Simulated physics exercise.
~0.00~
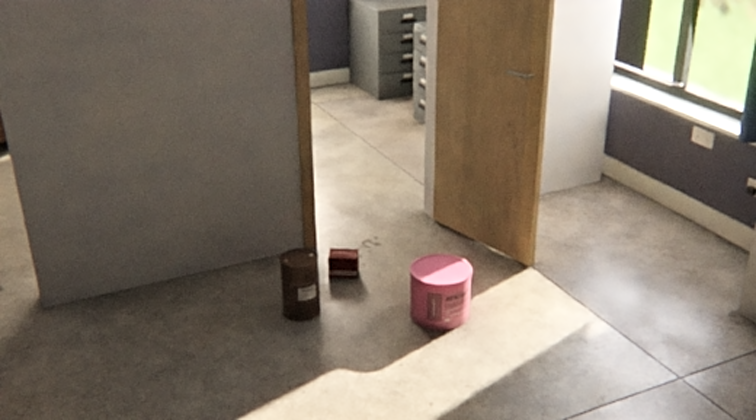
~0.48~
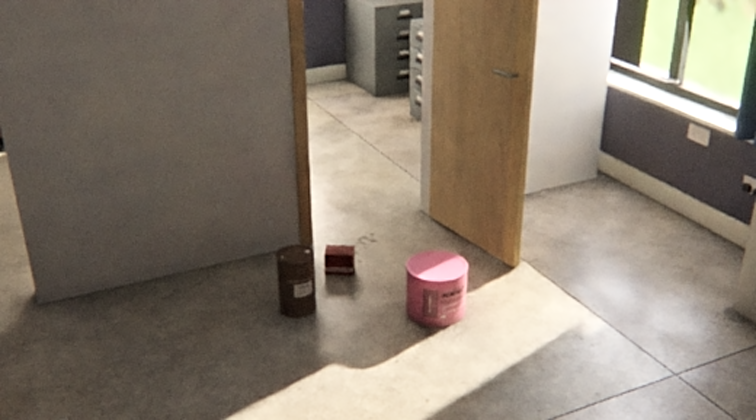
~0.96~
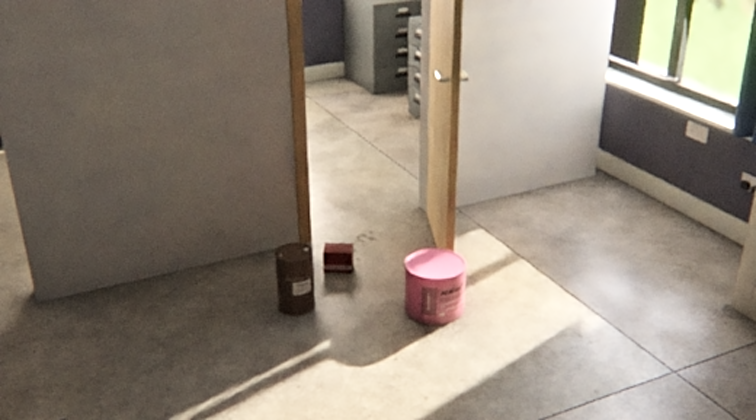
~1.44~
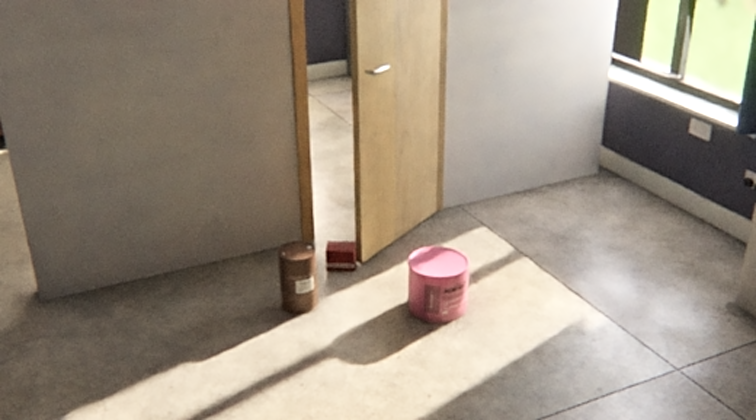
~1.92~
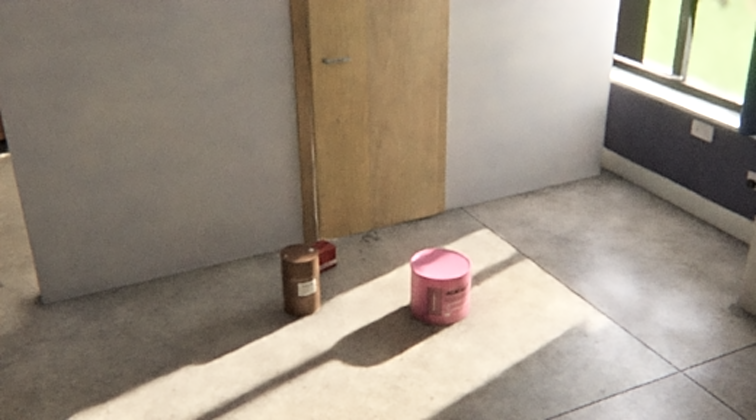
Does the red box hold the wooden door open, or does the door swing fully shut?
The door swings fully shut, shifting the red box to the left while the brown canister and pink pail stay in place.
